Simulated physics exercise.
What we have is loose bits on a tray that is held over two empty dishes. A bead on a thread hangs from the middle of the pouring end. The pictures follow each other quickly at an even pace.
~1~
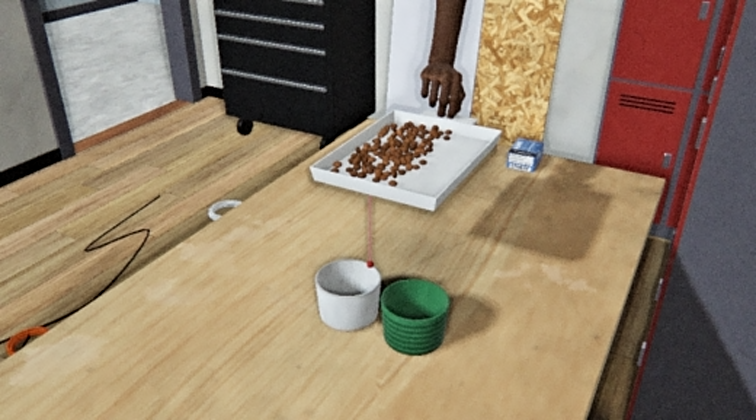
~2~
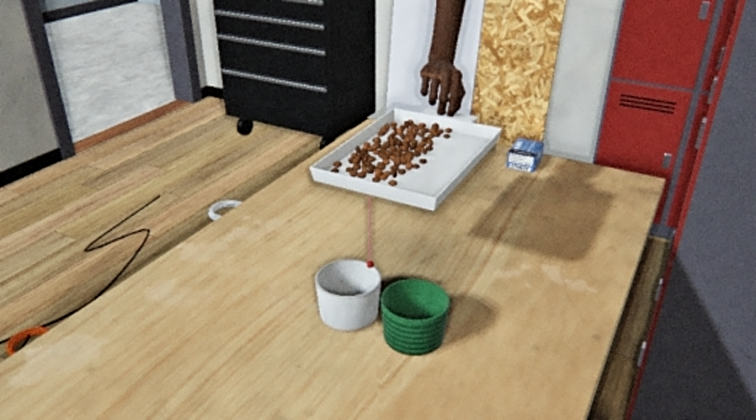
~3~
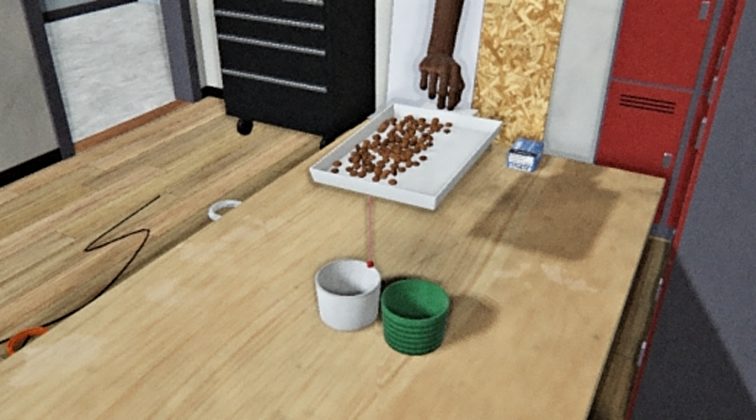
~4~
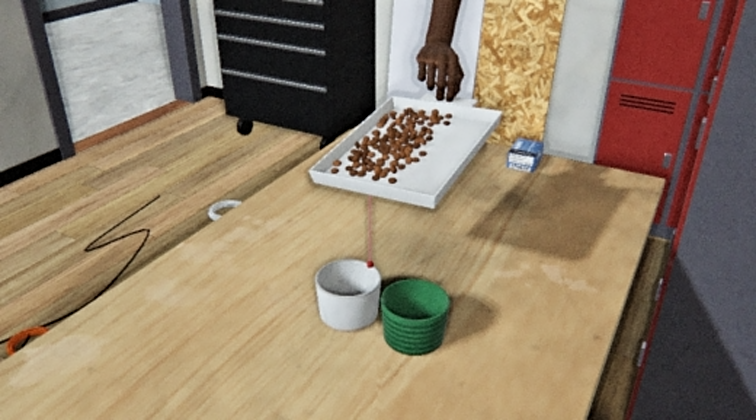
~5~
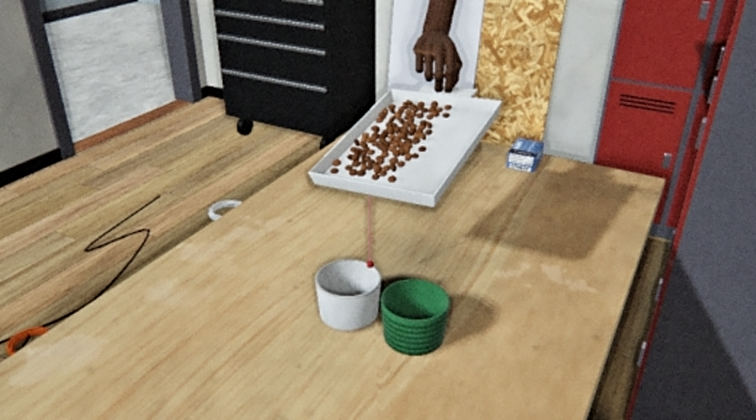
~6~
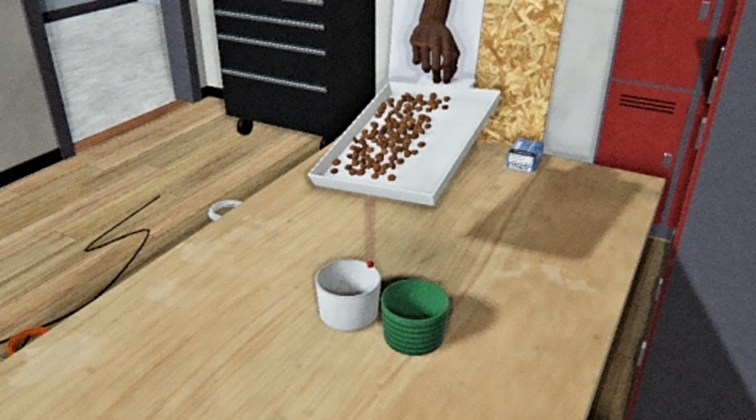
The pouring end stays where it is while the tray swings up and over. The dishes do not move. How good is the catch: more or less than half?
In the dishes lies less than half of it.
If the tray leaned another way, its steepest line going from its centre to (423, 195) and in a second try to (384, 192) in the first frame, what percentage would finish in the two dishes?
The first gives 90 %, the second 50 %.
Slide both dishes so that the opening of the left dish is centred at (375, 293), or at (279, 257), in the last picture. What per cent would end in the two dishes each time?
About 0 and 70 per cent.
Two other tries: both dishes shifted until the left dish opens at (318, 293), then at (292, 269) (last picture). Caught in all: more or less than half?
The first try: Less than half. The second: More than half.
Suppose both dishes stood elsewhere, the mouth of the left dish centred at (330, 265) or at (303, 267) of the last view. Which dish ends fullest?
In turn: The dish on the left; the left-hand dish.
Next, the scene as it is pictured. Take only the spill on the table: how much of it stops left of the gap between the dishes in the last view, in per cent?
It comes to 100 per cent or so.
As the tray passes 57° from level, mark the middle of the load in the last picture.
Around (351, 147).
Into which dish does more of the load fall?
That is the dish on the left.
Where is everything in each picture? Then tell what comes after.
In the first frame, corners of the pouring end (314, 167) and (434, 197), level; middle of the load (393, 149), bits of dog kibble; left dish (332, 310); right dish (400, 334); bead on its thread (370, 264).
In the second frame, corners of the pouring end (314, 167) and (434, 196), level; middle of the load (393, 148).
In the third frame, corners of the pouring end (314, 168) and (434, 196), tipped barely, lowest at the left corner; middle of the load (393, 146).
In the fourth frame, corners of the pouring end (313, 170) and (433, 195), tipped a little, lowest at the left corner; middle of the load (392, 141).
In the fifth frame, corners of the pouring end (312, 172) and (432, 194), tipped a little, lowest at the left corner; middle of the load (392, 137).
In the sixth frame, corners of the pouring end (312, 173) and (431, 193), tipped clearly, lowest at the left corner; middle of the load (391, 132); left dish (332, 310); right dish (400, 334).
Just after the last frame, tray tipped steeply; every one on the tray.
A moment on, tray tipped right over; roughly half on the tray; just a few in the left dish; roughly a third outside both; roughly a quarter in the air.
Further on, tray tipped past a quarter turn; roughly a quarter in the left dish; the larger part outside both.
When it is over, tray tipped past a quarter turn; not one in the right dish; roughly a quarter in the left dish; the larger part outside both.
